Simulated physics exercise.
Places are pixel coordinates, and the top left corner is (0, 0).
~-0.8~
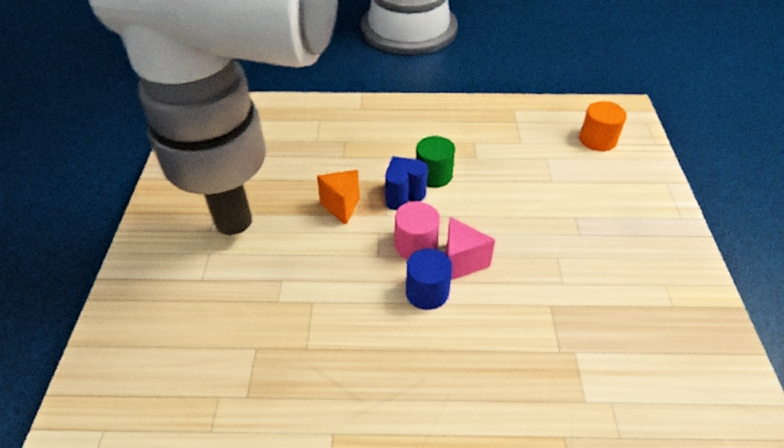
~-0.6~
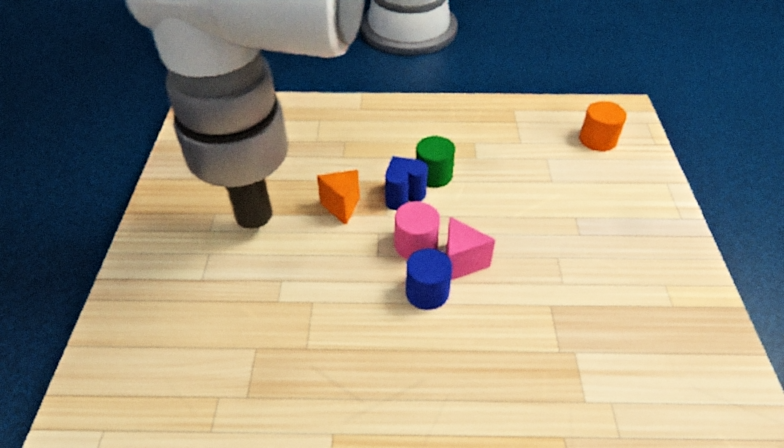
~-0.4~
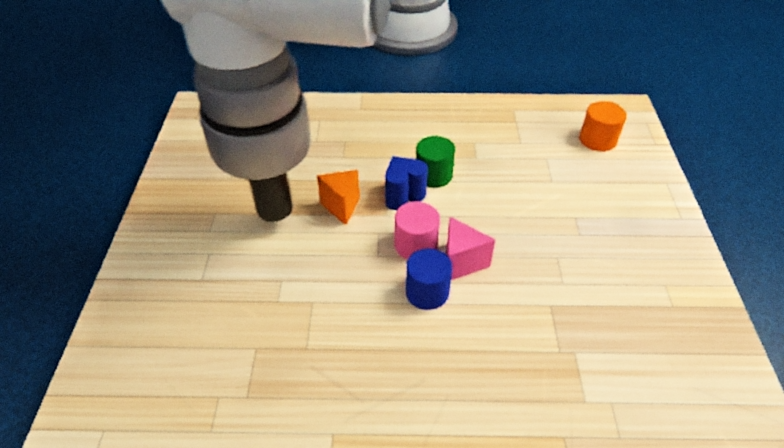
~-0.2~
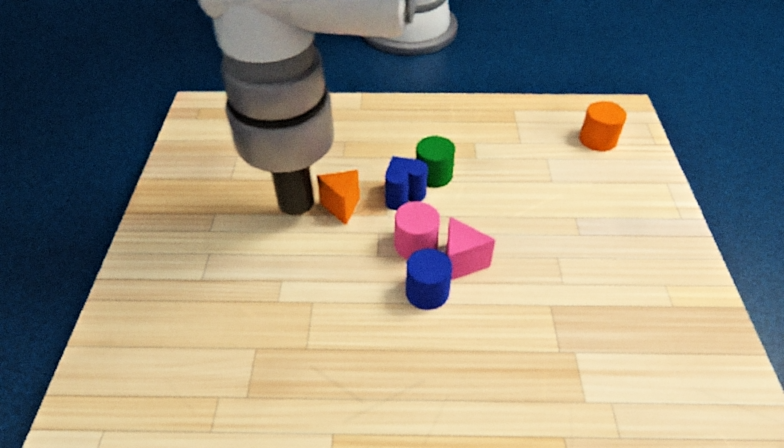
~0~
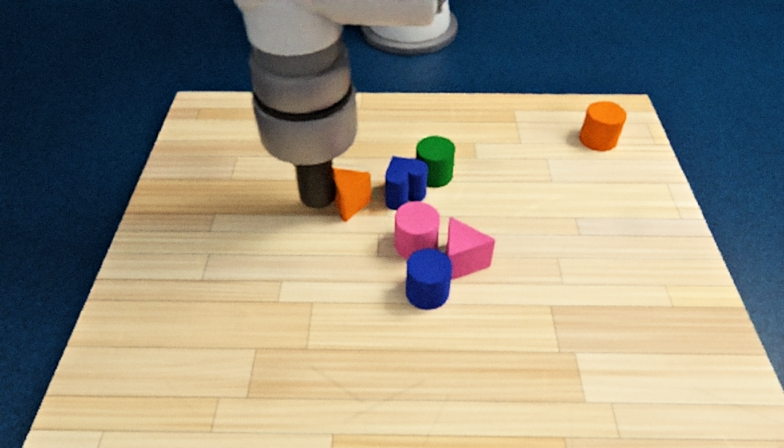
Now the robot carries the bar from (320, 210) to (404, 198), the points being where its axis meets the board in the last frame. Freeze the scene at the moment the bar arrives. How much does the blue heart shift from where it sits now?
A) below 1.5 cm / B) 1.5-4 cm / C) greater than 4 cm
(C)
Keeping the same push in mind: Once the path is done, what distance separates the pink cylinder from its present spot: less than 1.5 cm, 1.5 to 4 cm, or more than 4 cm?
Less than 1.5 cm.
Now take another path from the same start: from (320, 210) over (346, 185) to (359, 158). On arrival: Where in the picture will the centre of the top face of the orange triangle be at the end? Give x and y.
The point I'd pick in the picture is (368, 169).
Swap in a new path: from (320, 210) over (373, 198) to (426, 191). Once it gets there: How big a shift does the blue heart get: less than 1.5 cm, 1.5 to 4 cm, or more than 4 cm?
It is going to finish beyond 4 cm from where it is now.
On the path given first. Halfway along, bar (363, 189); orange triangle (393, 170); blue heart (429, 170).
At the end, bar (404, 183); orange triangle (433, 161); blue heart (455, 175), turned 30° clockwise; pink cylinder not moved; green cylinder (448, 142).
